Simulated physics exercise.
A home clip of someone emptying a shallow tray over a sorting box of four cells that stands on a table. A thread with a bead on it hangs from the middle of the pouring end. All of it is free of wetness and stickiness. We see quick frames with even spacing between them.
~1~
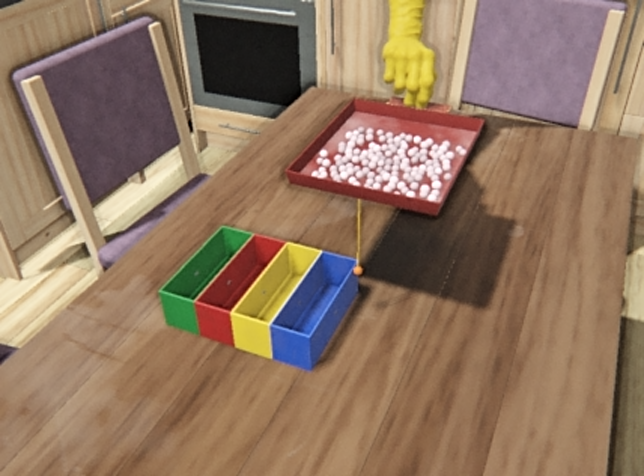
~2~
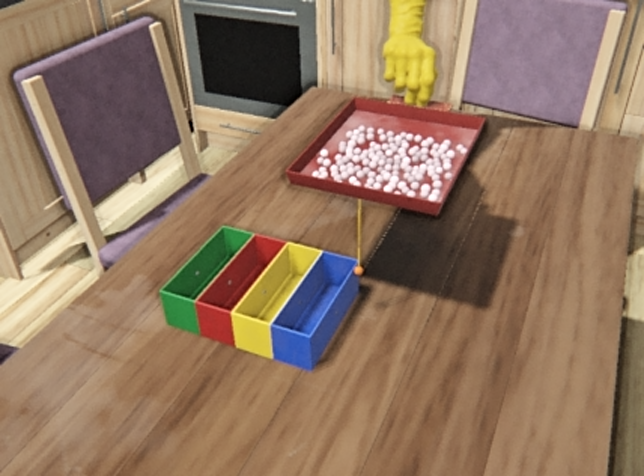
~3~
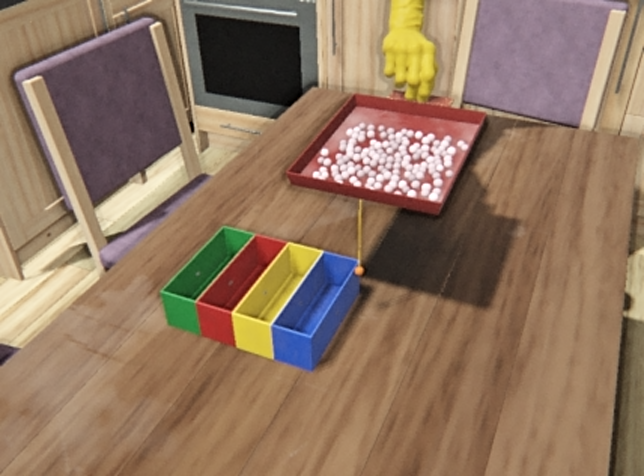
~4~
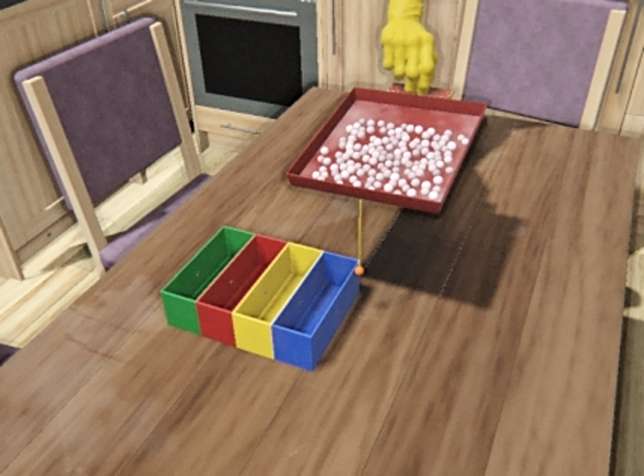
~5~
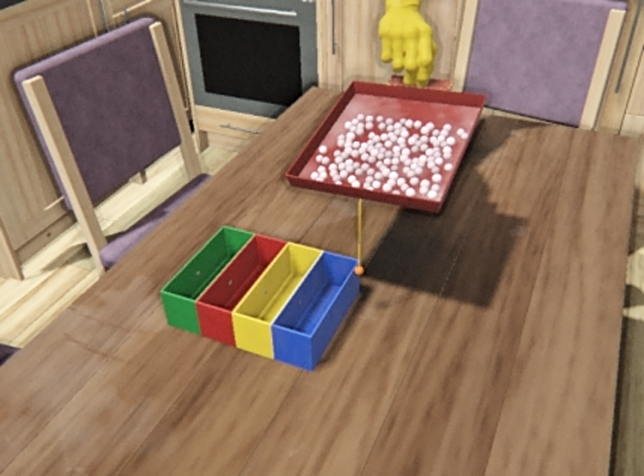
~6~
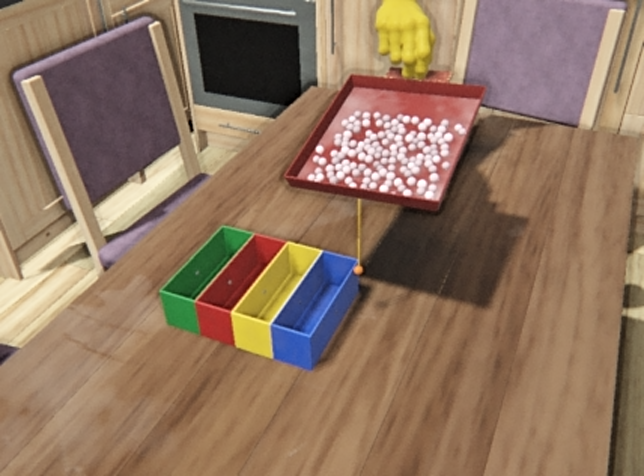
On a wooden kitchen table, a red tray of small white balls sits above a box of green, red, yellow and blue cells; a yellow hand gradually raises the tray's far end, and the balls shift slightly.
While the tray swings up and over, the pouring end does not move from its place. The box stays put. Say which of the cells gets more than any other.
That would be the yellow cell.
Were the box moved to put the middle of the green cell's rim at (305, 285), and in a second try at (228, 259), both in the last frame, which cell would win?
Try 1 - the green cell. Try 2 - the yellow cell.
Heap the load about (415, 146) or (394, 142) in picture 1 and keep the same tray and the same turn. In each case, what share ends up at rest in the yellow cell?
You'd see roughly 50 per cent first and roughly 50 per cent second.
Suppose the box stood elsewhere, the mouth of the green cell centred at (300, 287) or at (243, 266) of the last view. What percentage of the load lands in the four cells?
In order: 70 percent, then 100 percent.
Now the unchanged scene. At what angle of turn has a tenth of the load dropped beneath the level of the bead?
It is at around 80 degrees.
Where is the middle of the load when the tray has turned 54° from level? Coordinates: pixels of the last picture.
Its middle sits at about pixel (353, 166).
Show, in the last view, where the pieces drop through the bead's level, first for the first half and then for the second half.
(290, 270), then (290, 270).
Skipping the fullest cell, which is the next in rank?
Rank 2: The blue one.
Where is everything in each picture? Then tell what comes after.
The first picture shows corners of the pouring end near (290, 170) and (438, 201), level; middle of the load near (389, 163), sugar pearls; bead on its thread near (358, 271); green cell near (179, 310); red cell near (215, 321); yellow cell near (252, 333); blue cell near (291, 345).
The second picture shows corners of the pouring end near (290, 170) and (438, 201), level; middle of the load near (390, 162).
The third picture shows corners of the pouring end near (290, 171) and (439, 201), tipped barely, lowest at the left corner; middle of the load near (390, 160).
The fourth picture shows corners of the pouring end near (290, 172) and (438, 200), tipped a little, lowest at the left corner; middle of the load near (390, 158).
The fifth picture shows corners of the pouring end near (289, 174) and (438, 199), tipped a little, lowest at the left corner; middle of the load near (389, 155).
The sixth picture shows corners of the pouring end near (288, 175) and (436, 198), tipped a little, lowest at the left corner; middle of the load near (386, 154), the bulk on the move; green cell near (180, 310); red cell near (215, 321); yellow cell near (252, 332); blue cell near (291, 344).
Shortly afterwards, tray tipped steeply; the whole lot on the tray.
Next, tray tipped right over; near a quarter on the tray; near a quarter in the yellow cell; near a quarter in the blue cell; only a few in the red cell; near a quarter falling or outside the box.
Some moments later, tray tipped past a quarter turn; near two thirds in the yellow cell; near a quarter in the blue cell; only a few in the red cell; a little falling or outside the box.
In the end, tray tipped past a quarter turn; near two thirds in the yellow cell; near a quarter in the blue cell; only a few in the red cell; none at all in the green cell; a little outside the box.
